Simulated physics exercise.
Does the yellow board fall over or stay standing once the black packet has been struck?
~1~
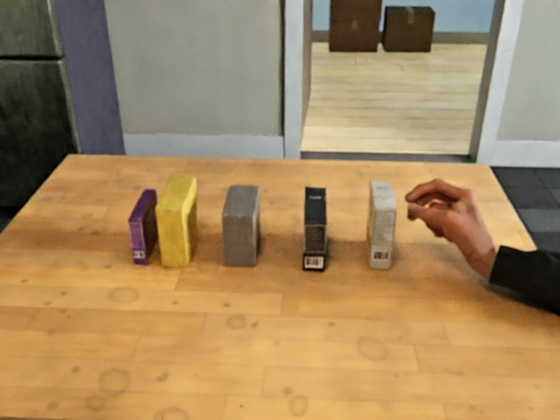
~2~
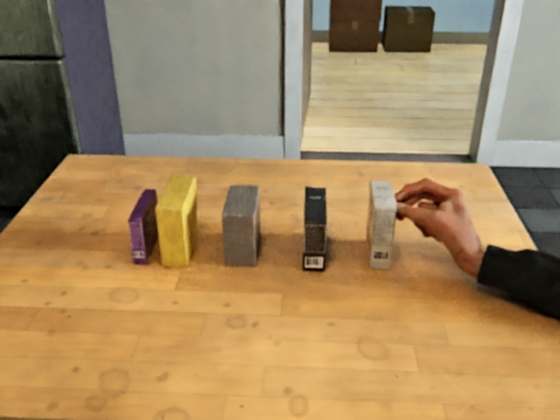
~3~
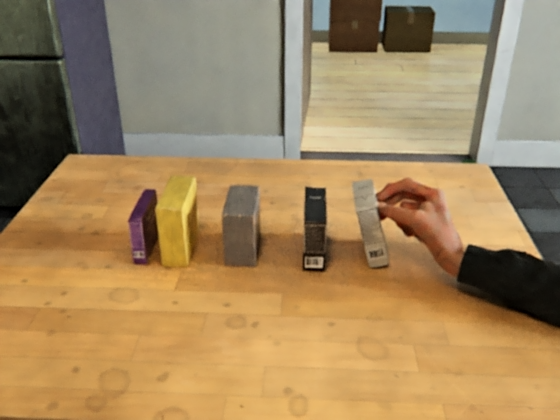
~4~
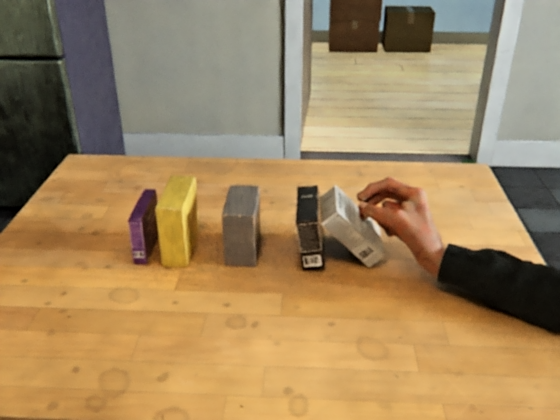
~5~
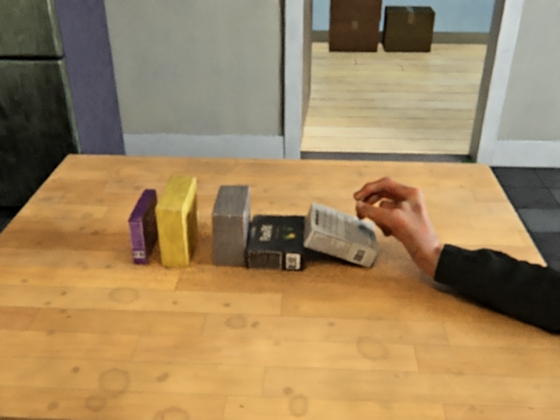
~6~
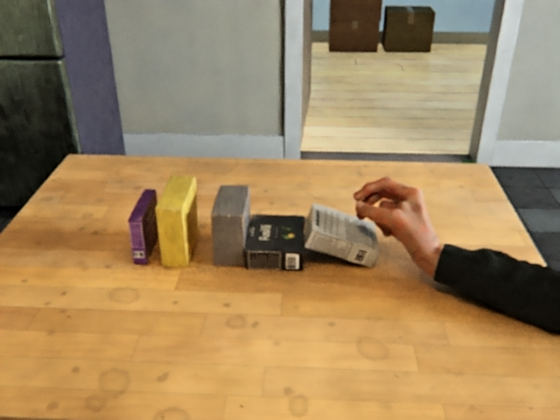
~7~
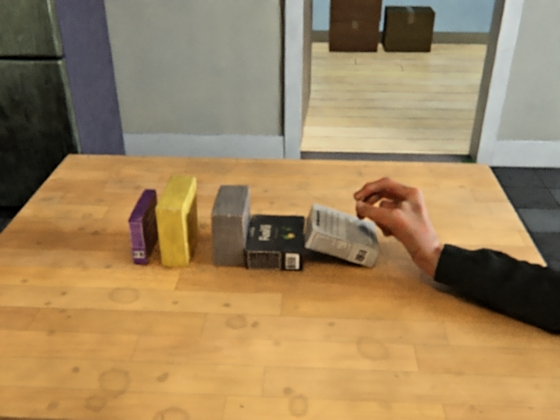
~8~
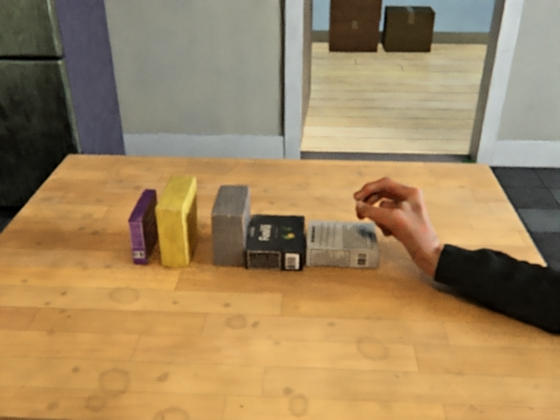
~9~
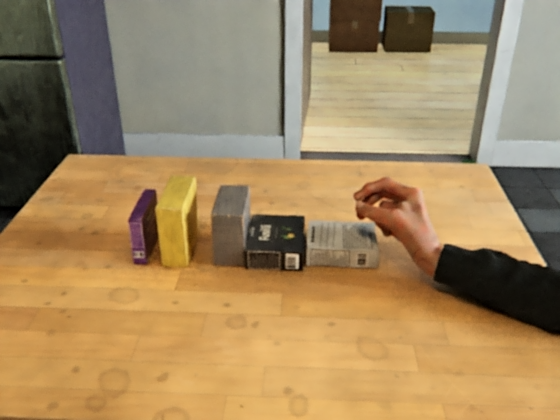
The yellow board stays standing. The black packet topples, but the grey board it comes up against only shifts a little and never reaches the yellow one.
A whitish packet stands at the right end of a spaced row on a wooden table, seen from the front and slightly above, with a doorway behind. To its left stand a black packet, a grey board, a yellow board and a small purple packet. A hand reaches in from the right and tips the white packet leftward into the black one. The black packet topples against the grey board, which shifts slightly left but stays upright. The white packet rests tilted against the fallen black one, then drops flat, while the yellow and purple pieces stand untouched.
